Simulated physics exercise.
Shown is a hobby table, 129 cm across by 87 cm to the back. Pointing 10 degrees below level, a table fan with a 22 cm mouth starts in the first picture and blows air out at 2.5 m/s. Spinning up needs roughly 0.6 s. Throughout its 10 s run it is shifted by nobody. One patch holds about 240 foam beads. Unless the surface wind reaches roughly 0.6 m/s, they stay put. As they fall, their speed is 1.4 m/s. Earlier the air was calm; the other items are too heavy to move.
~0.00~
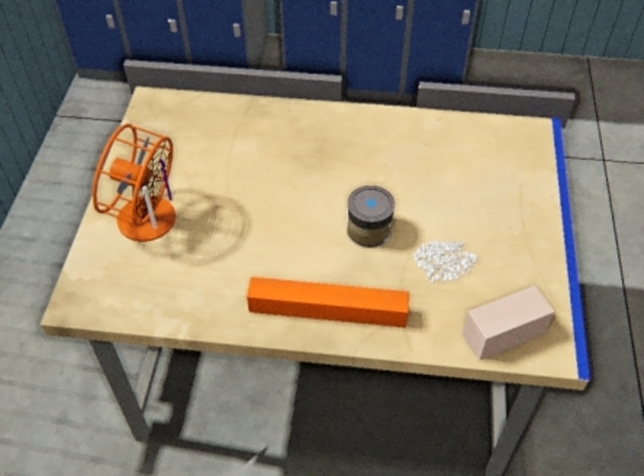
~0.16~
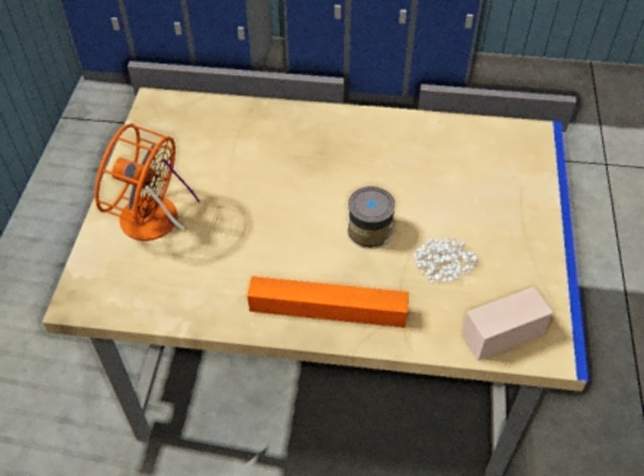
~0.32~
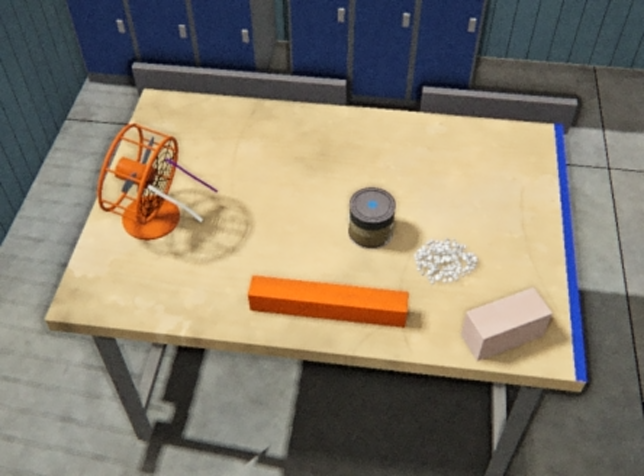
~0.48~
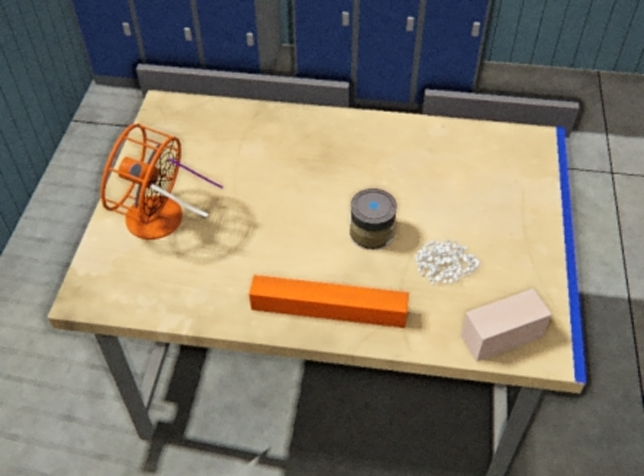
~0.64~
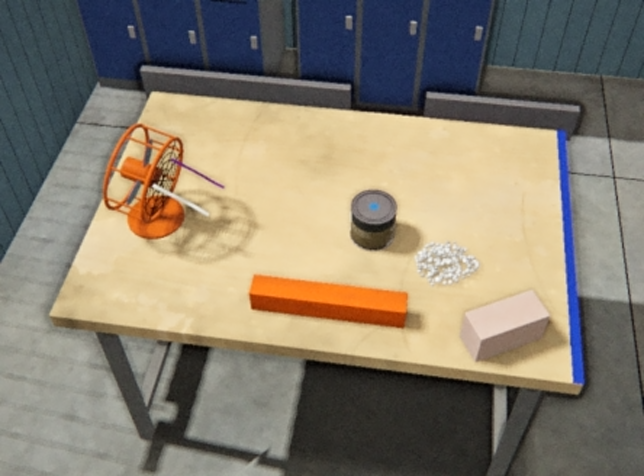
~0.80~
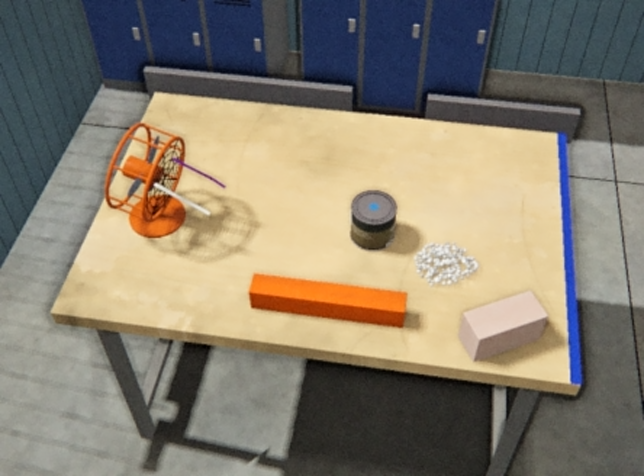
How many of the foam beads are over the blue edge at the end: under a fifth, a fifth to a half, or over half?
Over the blue edge you get the bulk of them.
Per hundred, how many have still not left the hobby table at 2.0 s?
Around 60 %.
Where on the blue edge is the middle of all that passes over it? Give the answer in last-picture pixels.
At roughly pixel (573, 258).
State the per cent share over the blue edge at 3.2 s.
80 per cent or so.
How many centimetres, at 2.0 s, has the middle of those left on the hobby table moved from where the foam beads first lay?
It comes to near 15 cm.
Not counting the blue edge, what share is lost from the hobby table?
Near 0 %.
After 2.0 s the count stands so, 40 % are over the blue edge; the middle of those still in play is near (499, 254).
After 3.2 s the count stands so, 76 % are over the blue edge; the middle of those still in play is near (469, 256).
After 5.5 s the count stands so, 94 % are over the blue edge.
After 10.0 s, at the end, 100 % are over the blue edge.
